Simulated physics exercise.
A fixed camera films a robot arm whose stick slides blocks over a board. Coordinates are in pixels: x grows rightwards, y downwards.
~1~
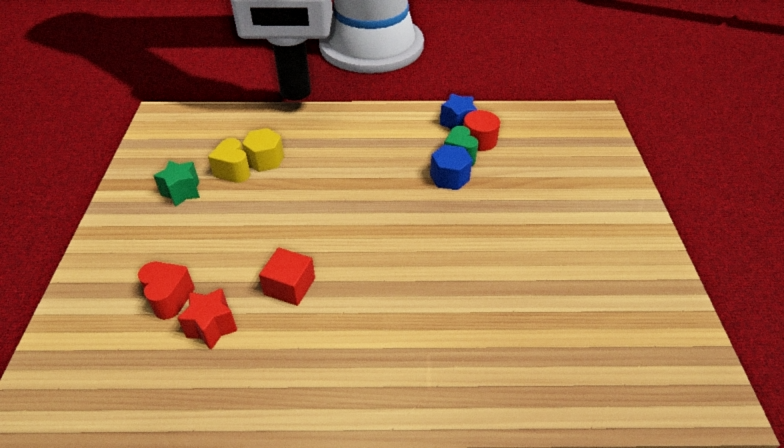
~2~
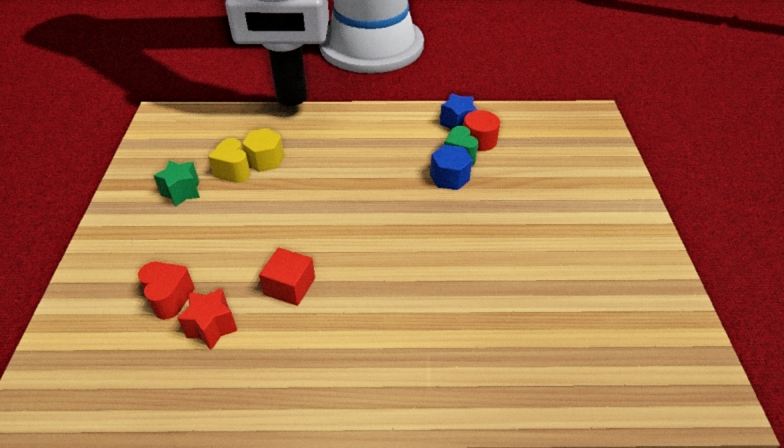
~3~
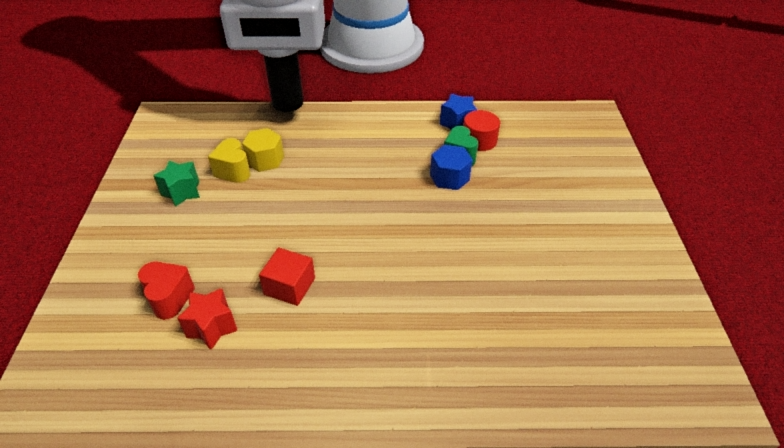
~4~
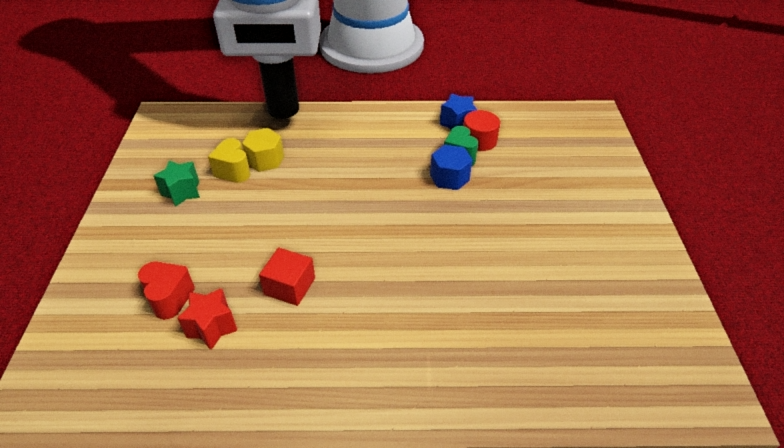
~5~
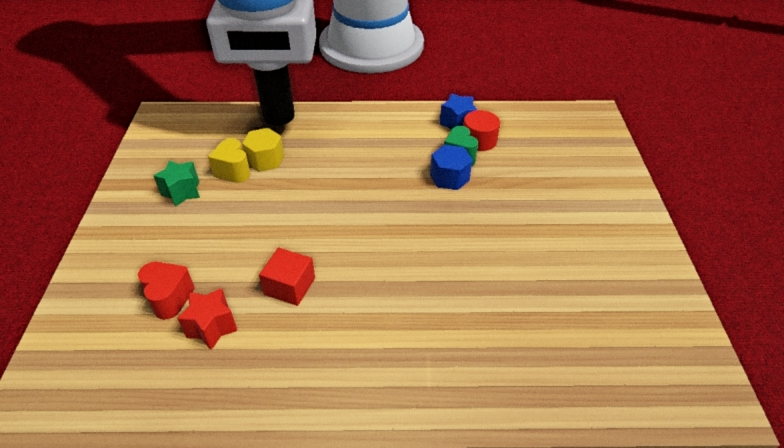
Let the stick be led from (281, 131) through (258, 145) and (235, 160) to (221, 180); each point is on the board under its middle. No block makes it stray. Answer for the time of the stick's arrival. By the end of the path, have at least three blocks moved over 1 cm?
No, it doesn't check out.
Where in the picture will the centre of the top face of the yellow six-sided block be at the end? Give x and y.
Roughly at (256, 154).
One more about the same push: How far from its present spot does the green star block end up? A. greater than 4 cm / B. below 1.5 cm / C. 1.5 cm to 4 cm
My answer is option B.
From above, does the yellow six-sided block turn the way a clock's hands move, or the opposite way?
Viewed from overhead, the yellow six-sided block winds up turned anticlockwise.
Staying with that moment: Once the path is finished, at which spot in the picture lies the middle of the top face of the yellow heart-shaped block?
Its top centre lands on (204, 186).
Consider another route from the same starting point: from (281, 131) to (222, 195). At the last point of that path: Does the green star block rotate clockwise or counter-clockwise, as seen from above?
Short answer: Clockwise.
The first path, step by step. One third of the way, stick at (255, 130); yellow six-sided block at (259, 144).
Two thirds of the way, stick at (231, 146); yellow heart-shaped block at (216, 164); yellow six-sided block at (257, 151), turned 30° anticlockwise.
At the end, stick at (217, 166); green star block at (173, 174), turned 20° clockwise; yellow heart-shaped block at (204, 186); yellow six-sided block at (256, 154), turned 50° anticlockwise.
